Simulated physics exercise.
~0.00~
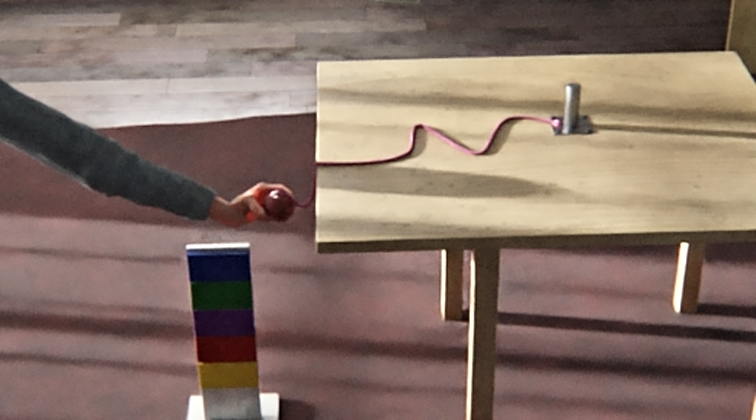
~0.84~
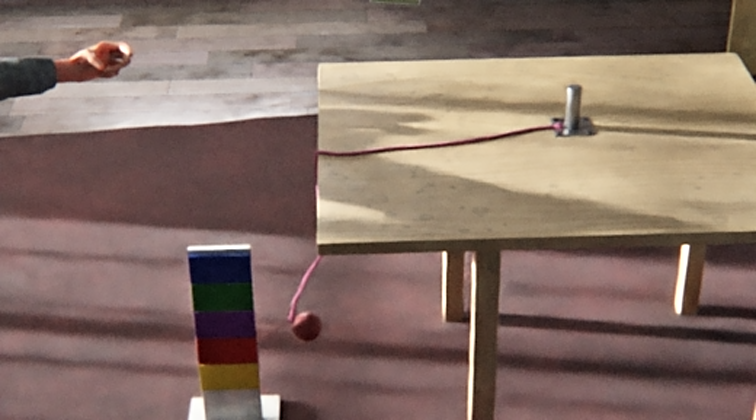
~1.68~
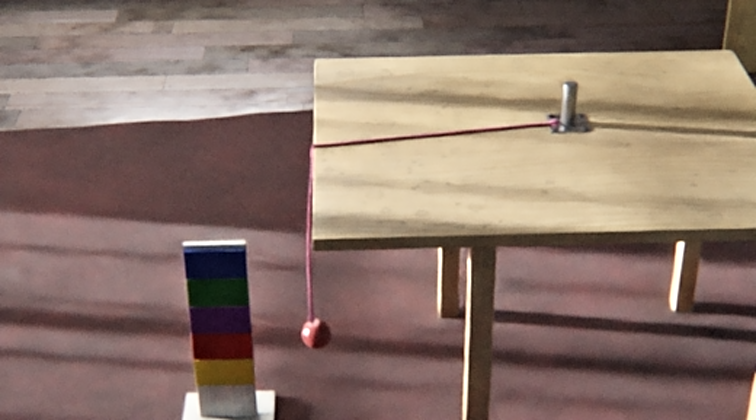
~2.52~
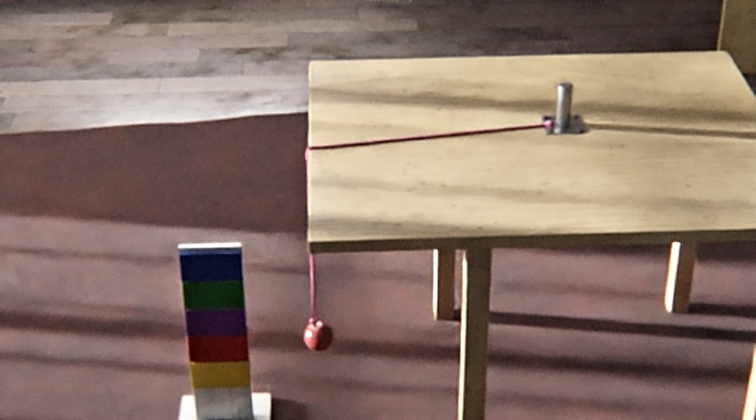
At a wooden table beside a stack of coloured bands, a hand holds a red apple tied by a slack cord to a metal post, then lets go and draws back; the apple drops, the cord tightens over the edge, and it hangs level with the red band.
